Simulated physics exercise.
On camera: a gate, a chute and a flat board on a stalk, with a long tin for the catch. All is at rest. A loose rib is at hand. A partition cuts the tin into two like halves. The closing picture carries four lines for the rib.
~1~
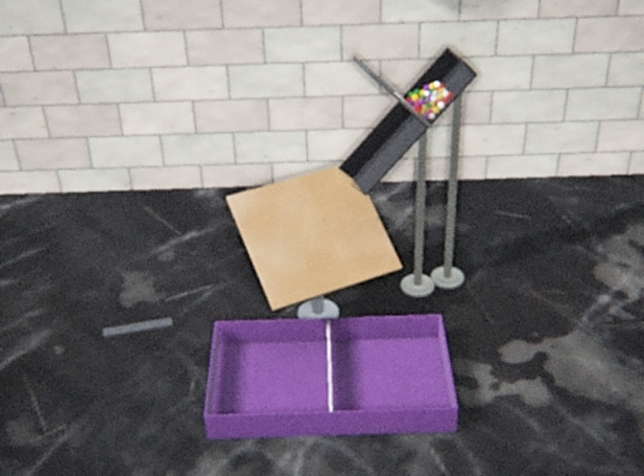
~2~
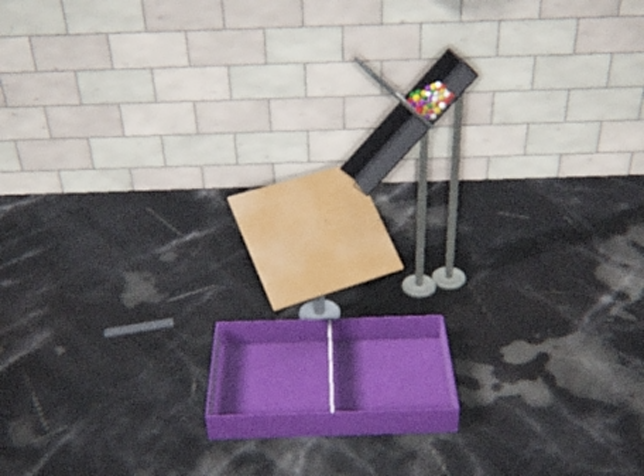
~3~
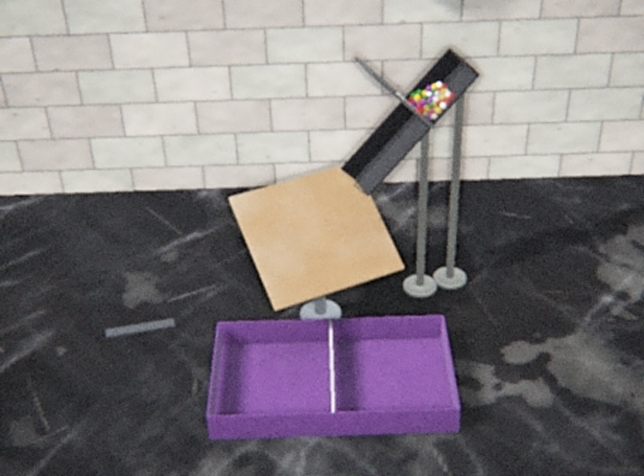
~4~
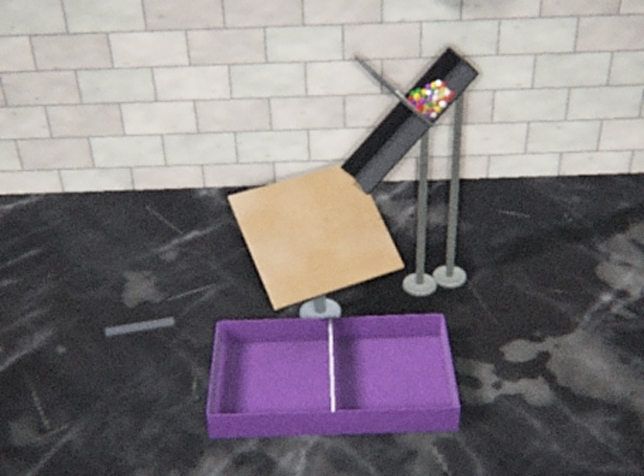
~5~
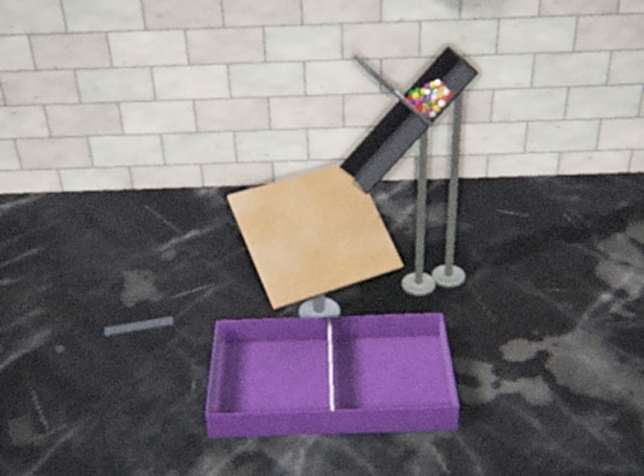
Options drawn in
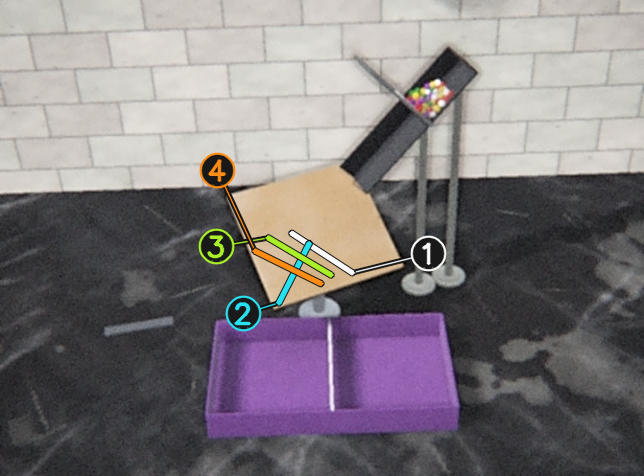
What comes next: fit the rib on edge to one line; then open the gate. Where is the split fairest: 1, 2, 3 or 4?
The best line is 2.
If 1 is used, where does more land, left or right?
The right half.
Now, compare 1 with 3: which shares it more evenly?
The answer is 1.
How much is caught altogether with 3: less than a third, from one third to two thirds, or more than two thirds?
More than two thirds.
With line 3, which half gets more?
The right half.
On the marked copy, line 1 from (291, 233) to (352, 272); line 2 from (309, 243) to (278, 302); line 3 from (268, 237) to (331, 274); line 4 from (255, 251) to (320, 283).
If 1 is chosen, of what is caught, roughly a quarter in the left half, the larger part in the right.
If 2 is chosen, of what is caught, roughly two thirds in the left half, roughly a third in the right.
If 3 is chosen, of what is caught, about a tenth in the left half, almost all in the right.
If 4 is chosen, of what is caught, about a tenth in the left half, the larger part in the right.
